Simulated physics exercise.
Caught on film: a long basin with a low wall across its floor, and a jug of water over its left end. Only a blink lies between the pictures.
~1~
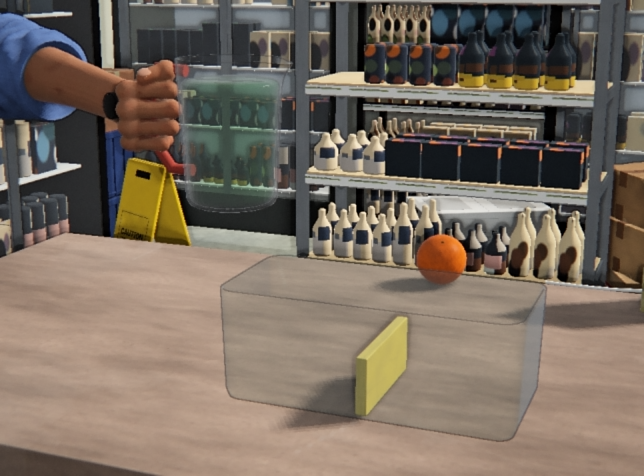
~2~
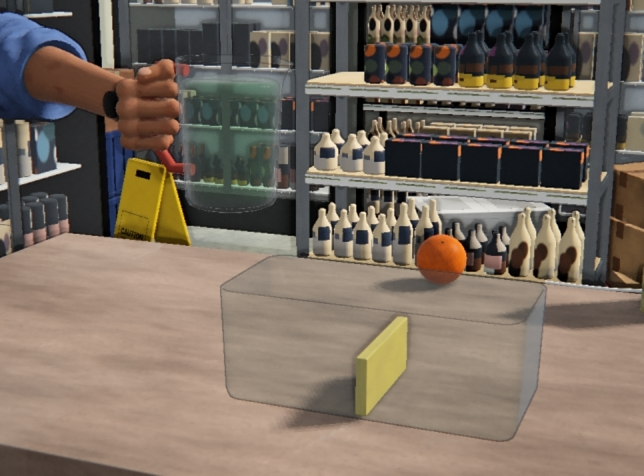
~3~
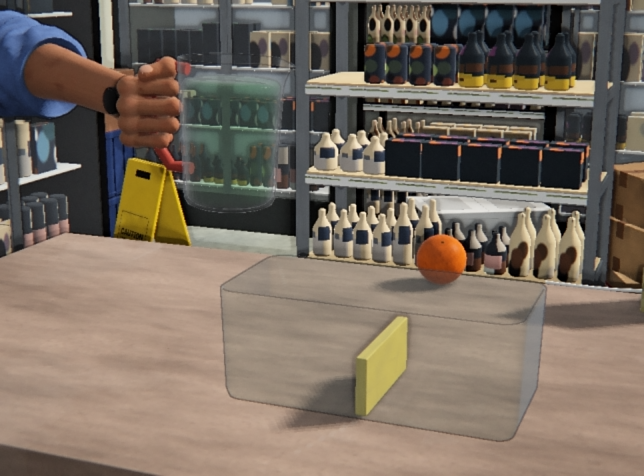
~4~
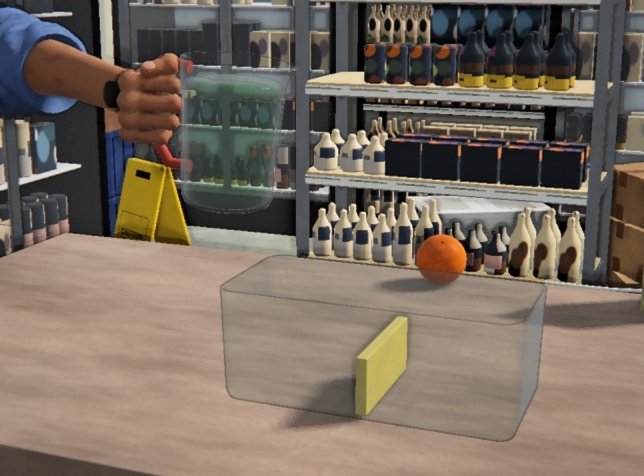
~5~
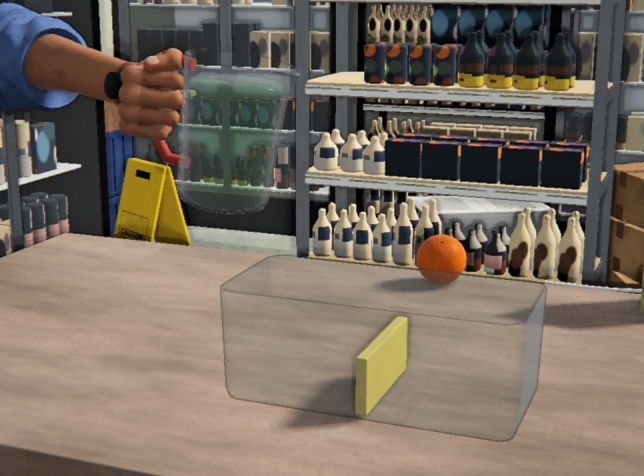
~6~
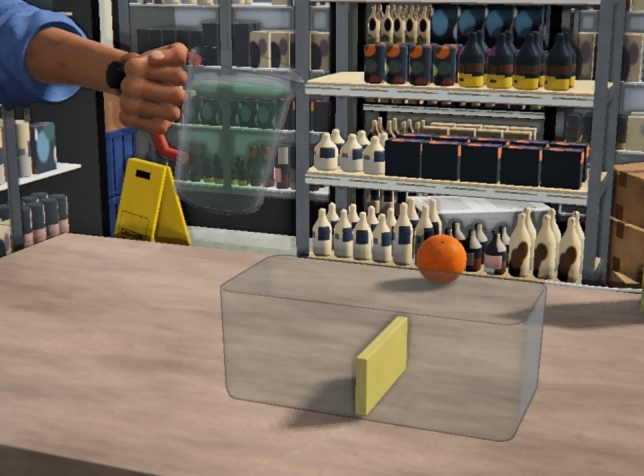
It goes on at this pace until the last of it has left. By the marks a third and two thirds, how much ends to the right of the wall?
In the end less than a third is right of the wall.
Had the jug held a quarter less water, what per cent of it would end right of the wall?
Near 5 %.
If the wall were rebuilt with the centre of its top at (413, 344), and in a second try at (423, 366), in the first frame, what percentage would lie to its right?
Near 5 % and 10 %.
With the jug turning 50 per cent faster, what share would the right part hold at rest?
Near 15 %.
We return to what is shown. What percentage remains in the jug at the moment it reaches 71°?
Roughly 85 in a hundred.
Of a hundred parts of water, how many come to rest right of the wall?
About 25 per cent.
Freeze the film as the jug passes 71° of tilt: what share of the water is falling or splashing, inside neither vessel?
Roughly 15 in a hundred.
A moment on, the jug is tipped part way and 83 per cent is still to pour, 2 is left of the wall and 1 right of it.
Next, the jug is tipped right over and 35 per cent is still to pour, 26 is left of the wall and 19 right of it.
Then the jug is tipped right over and 4 per cent is still to pour, 66 is left of the wall and 22 right of it.
Later the jug is tipped right over and 0 per cent is still to pour, 74 is left of the wall and 23 right of it.
Finally, 74 per cent lies left of the wall, 23 right of it and 3 outside.
